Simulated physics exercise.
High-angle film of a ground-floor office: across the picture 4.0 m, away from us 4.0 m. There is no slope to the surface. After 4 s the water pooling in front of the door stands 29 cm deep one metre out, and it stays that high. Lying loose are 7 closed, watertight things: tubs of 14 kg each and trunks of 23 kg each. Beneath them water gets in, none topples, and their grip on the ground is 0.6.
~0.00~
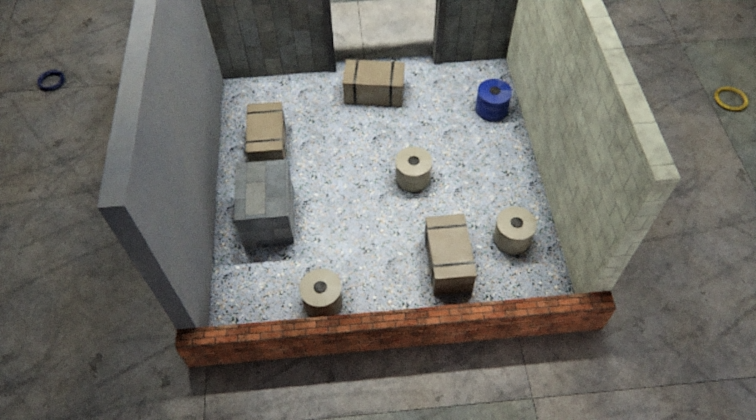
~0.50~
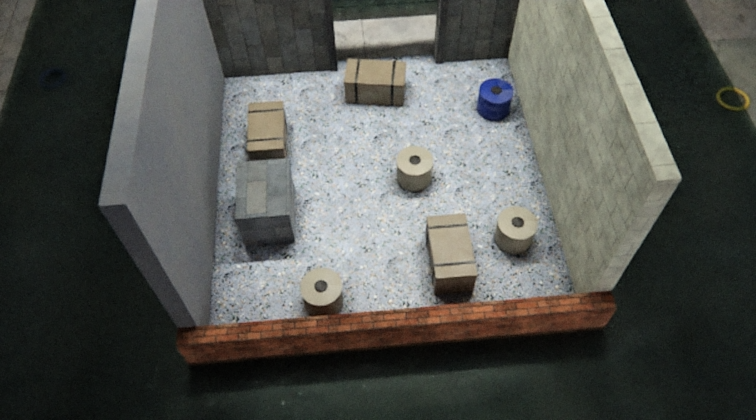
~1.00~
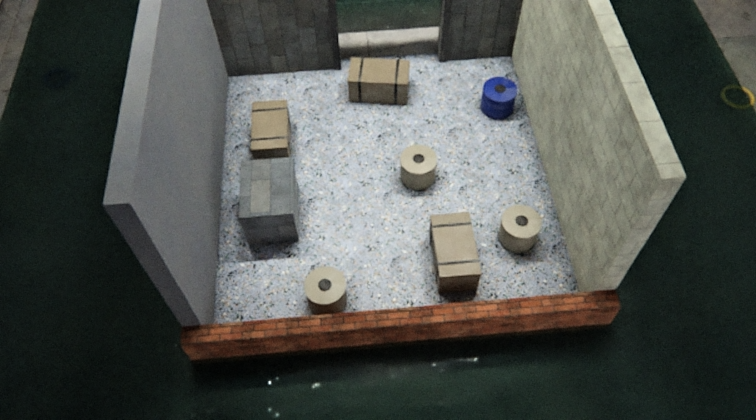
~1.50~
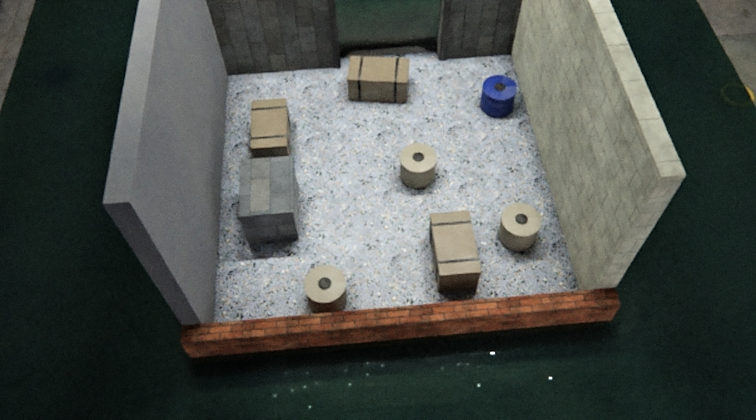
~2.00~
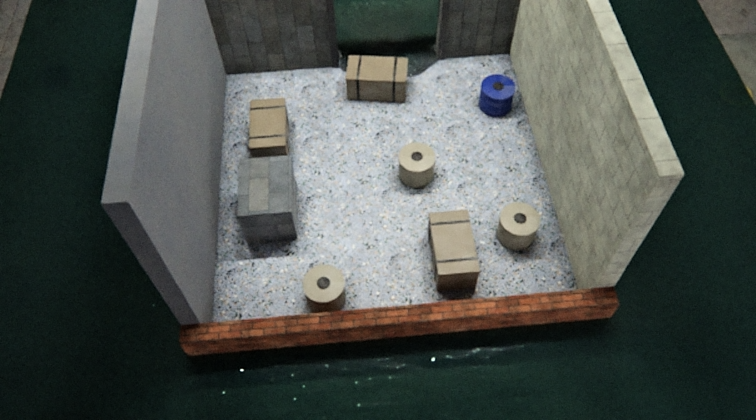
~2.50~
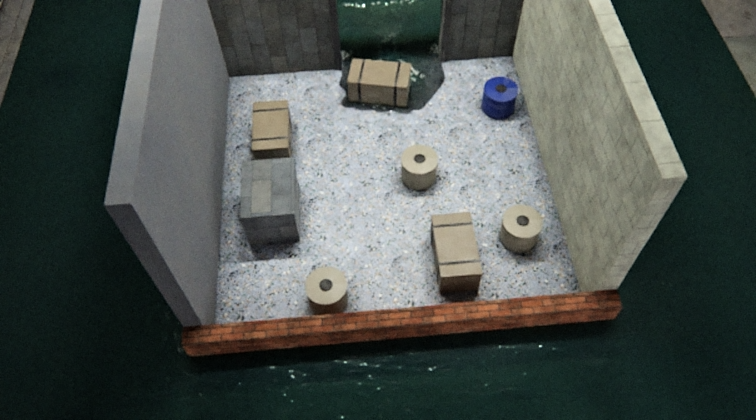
Dark green water spread over the ground around a walled, speckled-floor room holding scattered boxes and tubs, then crept in through the back doorway around the nearest box, while everything inside stayed put.
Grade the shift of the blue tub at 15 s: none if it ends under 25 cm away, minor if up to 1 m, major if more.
The shift is minor.
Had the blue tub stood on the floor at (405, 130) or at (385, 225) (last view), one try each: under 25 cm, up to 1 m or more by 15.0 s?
Run 1 - well off; run 2 - well off.
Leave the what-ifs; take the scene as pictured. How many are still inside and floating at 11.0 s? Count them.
By my count, 7.
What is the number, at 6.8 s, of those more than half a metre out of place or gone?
The answer is 3.
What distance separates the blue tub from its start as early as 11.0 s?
Some 60 cm from the start.
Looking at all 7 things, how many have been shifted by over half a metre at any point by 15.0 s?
The number is 7.
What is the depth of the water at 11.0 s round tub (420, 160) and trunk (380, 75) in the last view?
Around 21 cm and 20 cm.
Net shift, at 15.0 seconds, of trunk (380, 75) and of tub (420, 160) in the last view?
300 cm, 200 cm.
After 3.5 s the blue tub is near (501, 89), 0.0 m from its start, aground; 0 afloat.
After 6.8 s the blue tub is near (501, 89), 0.0 m from its start, aground; 4 afloat.
After 11.0 s the blue tub is near (474, 63), 0.6 m from its start, afloat; 7 afloat.
After 15.0 s the blue tub is near (477, 70), 0.4 m from its start, afloat; 7 afloat.
